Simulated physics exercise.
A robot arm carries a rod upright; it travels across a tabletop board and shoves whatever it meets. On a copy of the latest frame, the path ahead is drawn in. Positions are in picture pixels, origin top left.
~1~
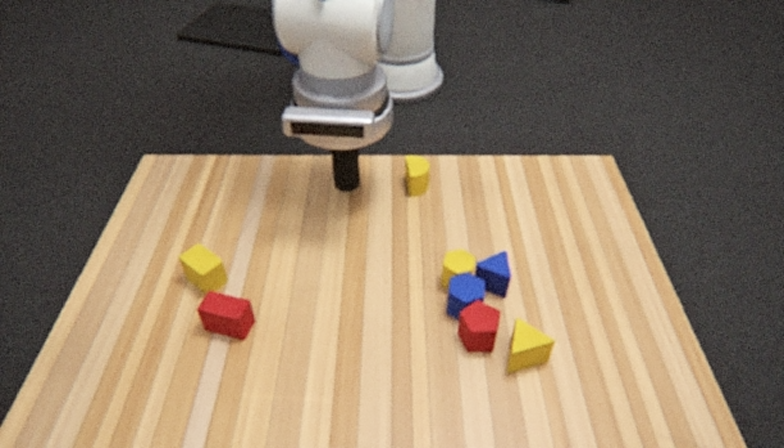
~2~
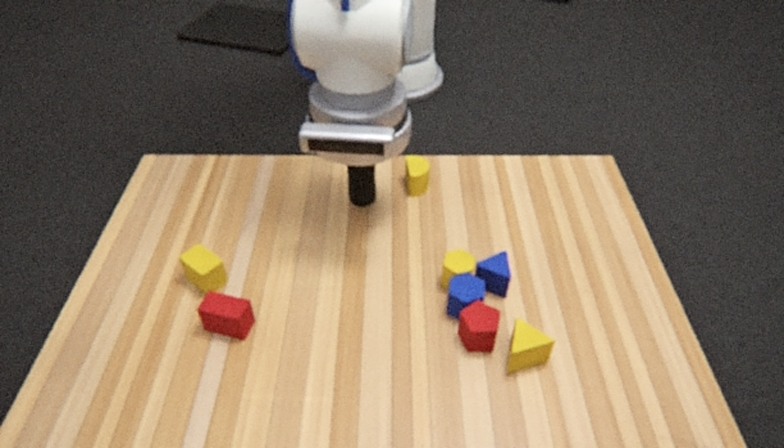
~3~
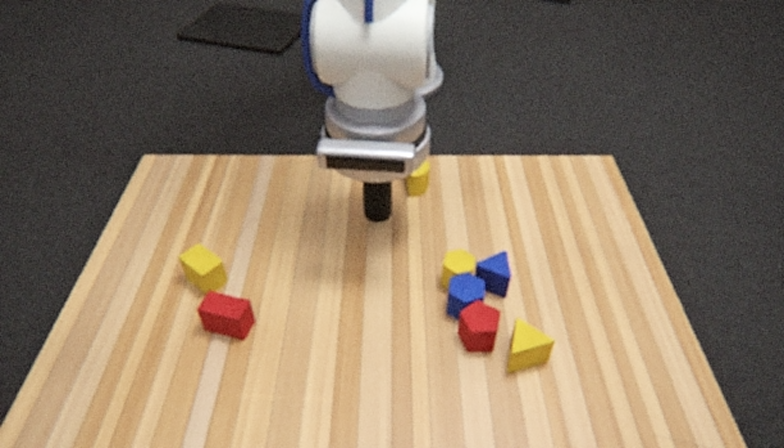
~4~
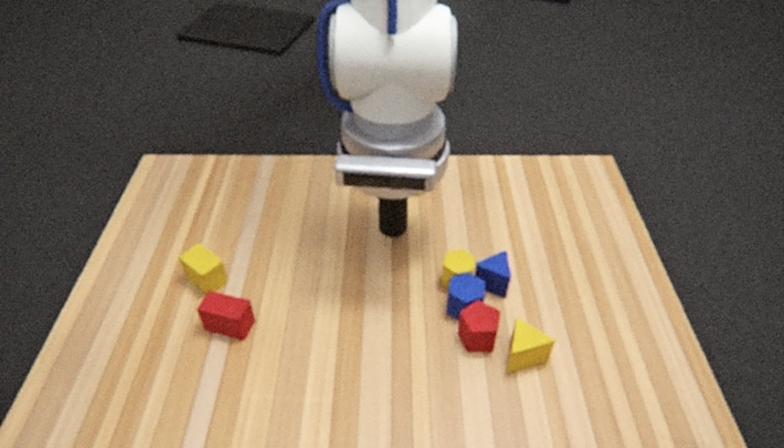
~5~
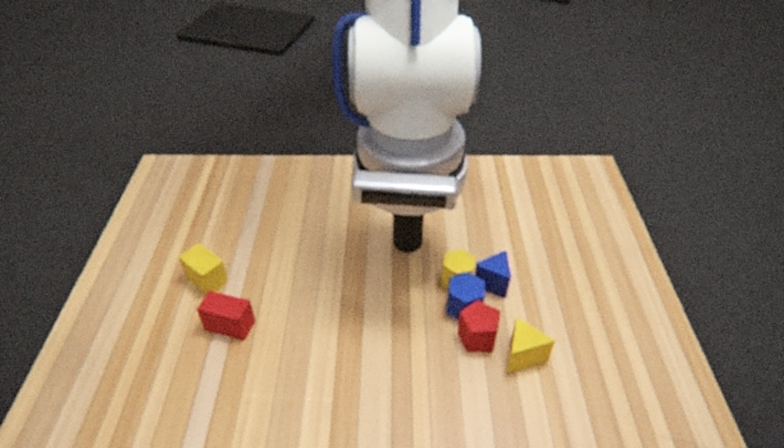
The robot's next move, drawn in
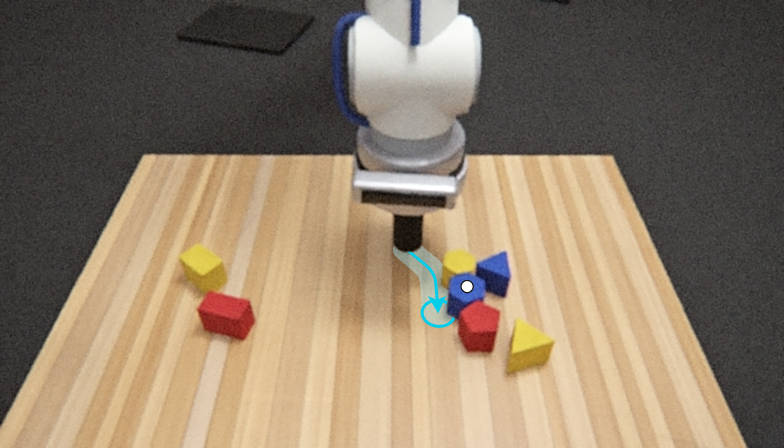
To begin with, a robot arm holds a black rod upright near the far edge of a striped wooden table, beside a yellow block, with red, yellow and blue blocks scattered nearer. The arm moves the rod steadily nearer and rightward, hiding the far yellow block, while the other blocks stay still.
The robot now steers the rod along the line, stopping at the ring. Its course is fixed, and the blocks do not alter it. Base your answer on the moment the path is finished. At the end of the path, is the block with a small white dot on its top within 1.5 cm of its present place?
The answer is yes.
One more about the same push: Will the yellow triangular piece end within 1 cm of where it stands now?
I'd say yes.
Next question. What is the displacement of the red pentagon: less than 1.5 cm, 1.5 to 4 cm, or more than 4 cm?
Of the three bands, it's under 1.5 cm.
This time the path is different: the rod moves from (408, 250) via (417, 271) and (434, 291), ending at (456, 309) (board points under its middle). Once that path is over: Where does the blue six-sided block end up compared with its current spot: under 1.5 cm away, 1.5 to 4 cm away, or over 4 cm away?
1.5-4 cm.
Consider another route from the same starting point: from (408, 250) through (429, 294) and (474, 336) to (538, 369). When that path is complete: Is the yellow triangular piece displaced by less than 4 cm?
Going by the path, no.
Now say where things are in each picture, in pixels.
The first picture shows rod's lower end at (347, 183); yellow six-sided block at (459, 260); blue six-sided block at (467, 287); red pentagon at (482, 317); blue triangular piece at (498, 263); yellow triangular piece at (528, 336).
The second picture shows rod at (362, 198); blocks still.
The third picture shows rod at (378, 213); blocks still.
The fourth picture shows rod at (393, 228); blocks still.
The fifth picture shows rod at (408, 242); yellow six-sided block at (459, 260); blue six-sided block at (467, 287); red pentagon at (482, 317); blue triangular piece at (498, 263); yellow triangular piece at (528, 336).
Drawn move, from (408, 250) through (427, 267) and (436, 288) to (438, 313); the dot is on the blue six-sided block.
The first path, step by step. Halfway along, rod at (435, 270); yellow six-sided block at (467, 263); blue six-sided block at (470, 289); blue triangular piece at (503, 264).
At the end, rod at (439, 305); yellow six-sided block at (470, 265); blue six-sided block at (476, 293); red pentagon at (484, 324); blue triangular piece at (506, 264), turned 15° anticlockwise; yellow triangular piece still.
